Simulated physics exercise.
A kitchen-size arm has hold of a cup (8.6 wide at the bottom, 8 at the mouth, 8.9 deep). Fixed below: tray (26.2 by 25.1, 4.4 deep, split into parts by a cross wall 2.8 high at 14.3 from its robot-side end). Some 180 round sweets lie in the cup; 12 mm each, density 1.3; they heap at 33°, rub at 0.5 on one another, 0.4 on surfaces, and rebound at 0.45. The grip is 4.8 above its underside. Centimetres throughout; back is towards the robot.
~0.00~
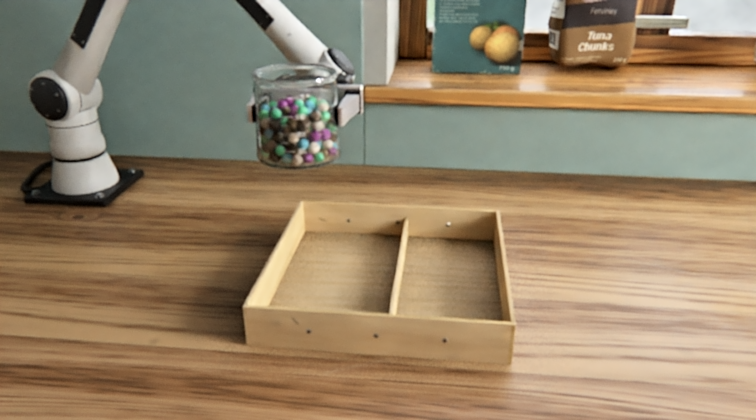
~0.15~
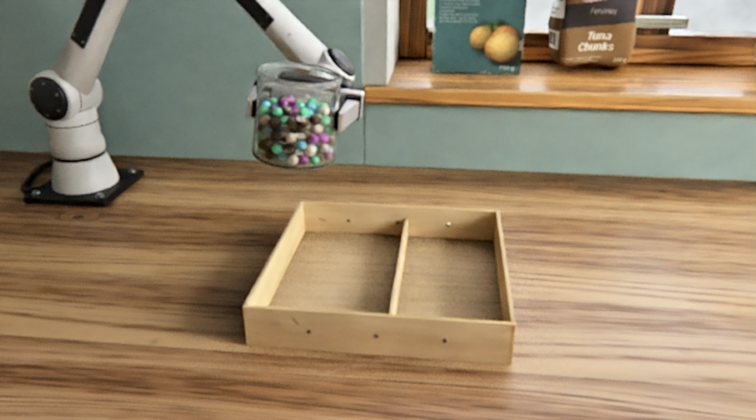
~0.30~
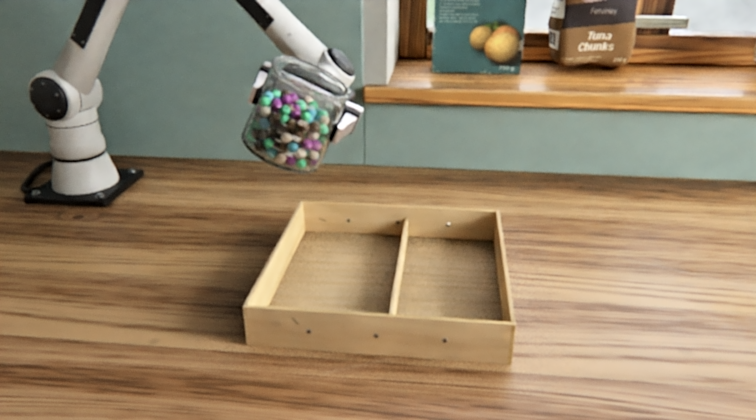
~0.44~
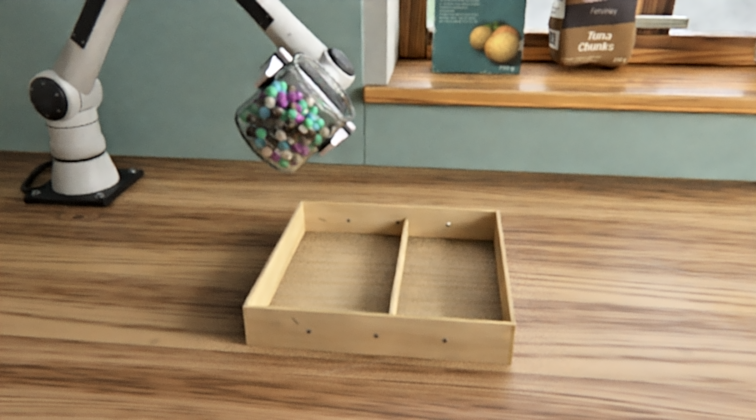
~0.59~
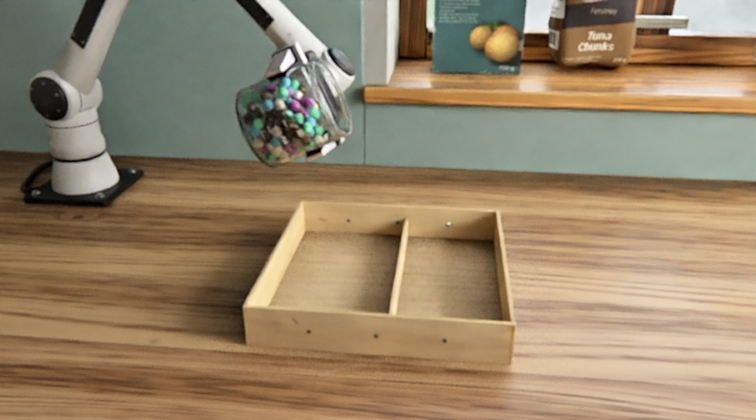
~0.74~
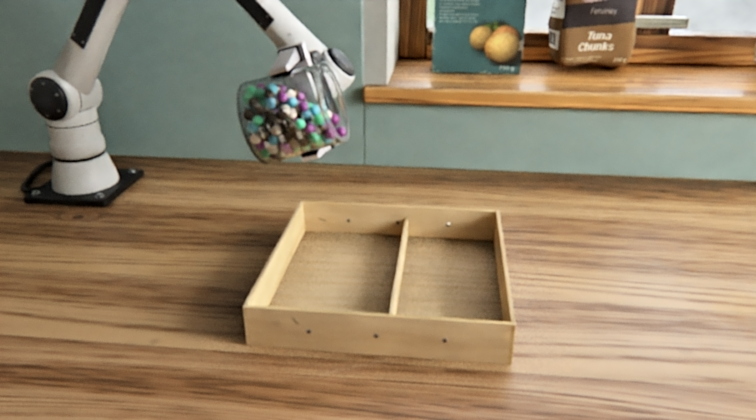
Robot arm tilting a clear cup of colourful round sweets further and further over above a divided wooden tray on a table.
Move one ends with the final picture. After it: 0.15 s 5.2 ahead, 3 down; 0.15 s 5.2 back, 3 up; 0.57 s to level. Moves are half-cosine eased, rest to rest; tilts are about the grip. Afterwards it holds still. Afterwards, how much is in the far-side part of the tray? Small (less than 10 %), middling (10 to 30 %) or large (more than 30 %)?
In the far-side part of the tray the share is small, less than 10 %.
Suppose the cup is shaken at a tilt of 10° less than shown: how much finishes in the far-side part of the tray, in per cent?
About 0 per cent.
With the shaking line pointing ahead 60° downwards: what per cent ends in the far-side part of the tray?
Some 0 per cent.
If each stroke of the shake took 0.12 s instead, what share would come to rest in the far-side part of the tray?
In that case some 10 per cent.
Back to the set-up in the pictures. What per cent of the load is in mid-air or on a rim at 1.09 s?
Some 9 per cent.
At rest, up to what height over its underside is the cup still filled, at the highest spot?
Roughly 7.5 cm.
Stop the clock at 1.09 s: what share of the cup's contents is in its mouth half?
About 35 per cent.
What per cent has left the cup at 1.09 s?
Some 10 per cent.
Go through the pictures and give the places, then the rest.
The first picture shows cup middle at (297, 116), level; upper third of the load around (295, 113), from x 265 to 335, top at y 95; 184 in the cup.
The second picture shows cup middle at (297, 116), tilted 7° forward; upper third of the load around (295, 112), from x 260 to 330, top at y 95.
The third picture shows cup middle at (296, 116), tilted 25° forward; upper third of the load around (287, 111), from x 255 to 330, top at y 95.
The fourth picture shows cup middle at (295, 115), tilted 48° forward; upper third of the load around (281, 104), from x 245 to 325, top at y 85.
The fifth picture shows cup middle at (294, 114), tilted 66° forward; upper third of the load around (279, 100), from x 250 to 320, top at y 85.
The sixth picture shows cup middle at (294, 114), tilted 73° forward; upper third of the load around (275, 103), from x 250 to 340, top at y 90; 184 in the cup.
After 1.09 s, tilted 72° forward, highest piece 22 above the table; 163 in the cup, 3 in the far-side part, 1 in the robot-side part, 17 in flight or on a rim.
After 1.44 s, tilted 16° forward, highest piece 24 above the table; 161 in the cup, 15 in the robot-side part, 8 in the far-side part.
After 1.81 s, level, highest piece 24 above the table; 161 in the cup, 15 in the robot-side part, 8 in the far-side part.
After 2.86 s, level, highest piece 24 above the table; 161 in the cup, 15 in the robot-side part, 8 in the far-side part.
At rest, 161 in the cup, 15 in the robot-side part, 8 in the far-side part. That is 4 % in the far-side part of the tray.
